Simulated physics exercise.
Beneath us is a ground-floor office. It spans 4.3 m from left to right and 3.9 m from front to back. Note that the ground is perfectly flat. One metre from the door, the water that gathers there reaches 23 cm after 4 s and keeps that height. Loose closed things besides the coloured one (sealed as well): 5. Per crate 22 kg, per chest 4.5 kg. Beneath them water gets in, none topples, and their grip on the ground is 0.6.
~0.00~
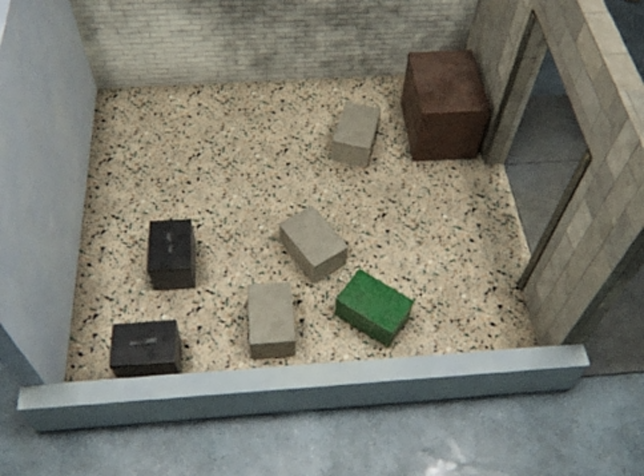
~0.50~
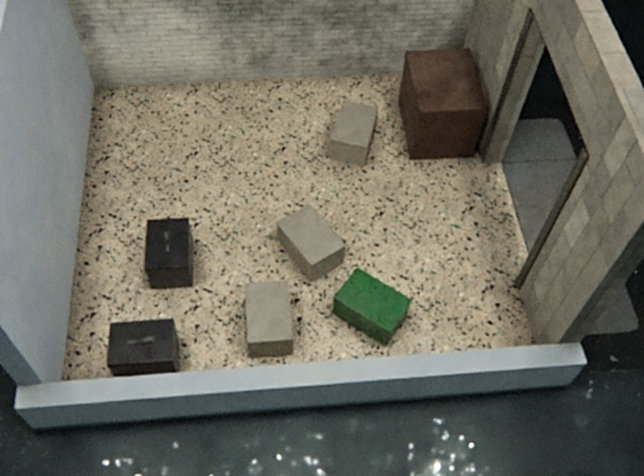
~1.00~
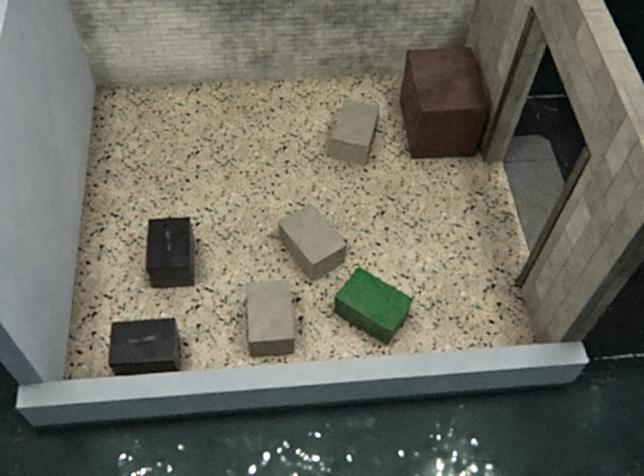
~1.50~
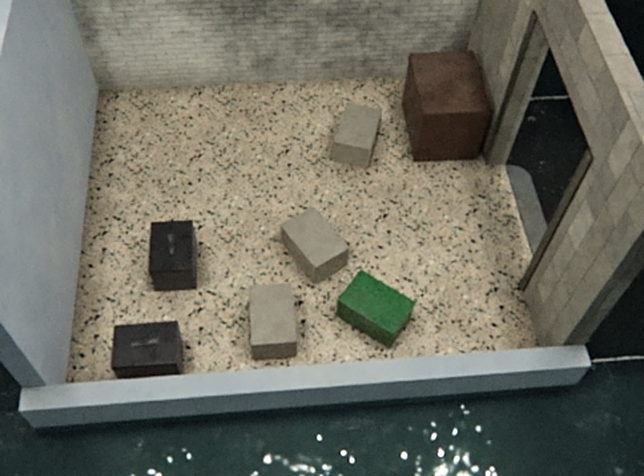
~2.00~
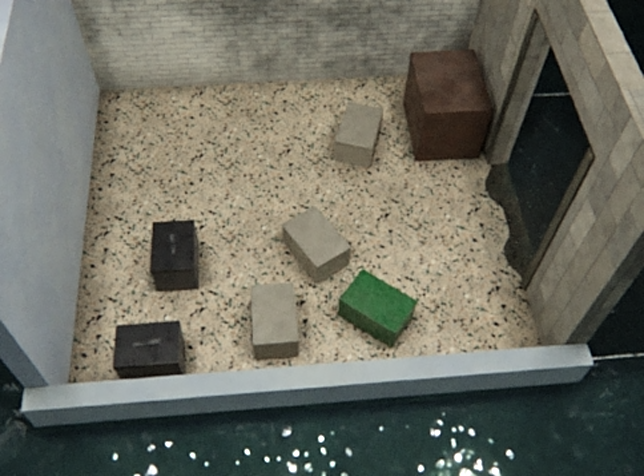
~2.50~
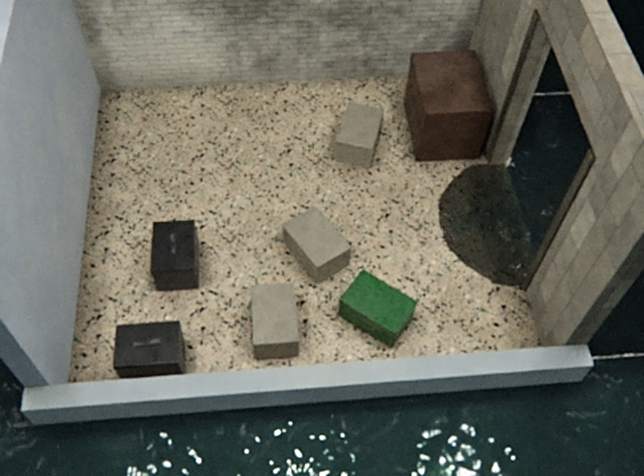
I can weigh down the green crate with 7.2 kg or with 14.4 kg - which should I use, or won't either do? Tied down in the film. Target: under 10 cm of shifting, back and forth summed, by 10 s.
Go with neither; both fall short.
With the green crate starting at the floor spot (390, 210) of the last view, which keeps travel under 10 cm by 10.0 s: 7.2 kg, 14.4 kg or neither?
Outcome - failure with both.
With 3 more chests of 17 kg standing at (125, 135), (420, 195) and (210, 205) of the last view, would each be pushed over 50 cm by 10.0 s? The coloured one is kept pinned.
Result, in turn - falls shy; exceeds it; exceeds it.
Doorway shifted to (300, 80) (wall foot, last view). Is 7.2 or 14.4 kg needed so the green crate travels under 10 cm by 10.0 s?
Answer: No option succeeds.
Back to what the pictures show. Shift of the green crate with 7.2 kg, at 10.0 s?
It would be some 150 cm from its spot.
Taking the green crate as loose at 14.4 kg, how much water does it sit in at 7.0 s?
Something like 10 centimetres.
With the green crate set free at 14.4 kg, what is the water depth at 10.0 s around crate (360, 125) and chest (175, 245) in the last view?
I'd estimate 9 cm for the first and 16 cm for the second.
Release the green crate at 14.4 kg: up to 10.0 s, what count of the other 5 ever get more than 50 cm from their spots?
I get 3.
After 3.5 s the green crate would be 0 cm from its start with 7.2 kg and 0 cm from its start with 14.4 kg; 0 cm of water round it then.
After 4.5 s the green crate would be 29 cm from its start with 7.2 kg and 11 cm from its start with 14.4 kg; 5 cm of water round it then.
After 7.0 s the green crate would be 79 cm from its start with 7.2 kg and 99 cm from its start with 14.4 kg; 10 cm of water round it then.
After 10.0 s the green crate would be 155 cm from its start with 7.2 kg and 132 cm from its start with 14.4 kg; 16 cm of water round it then.
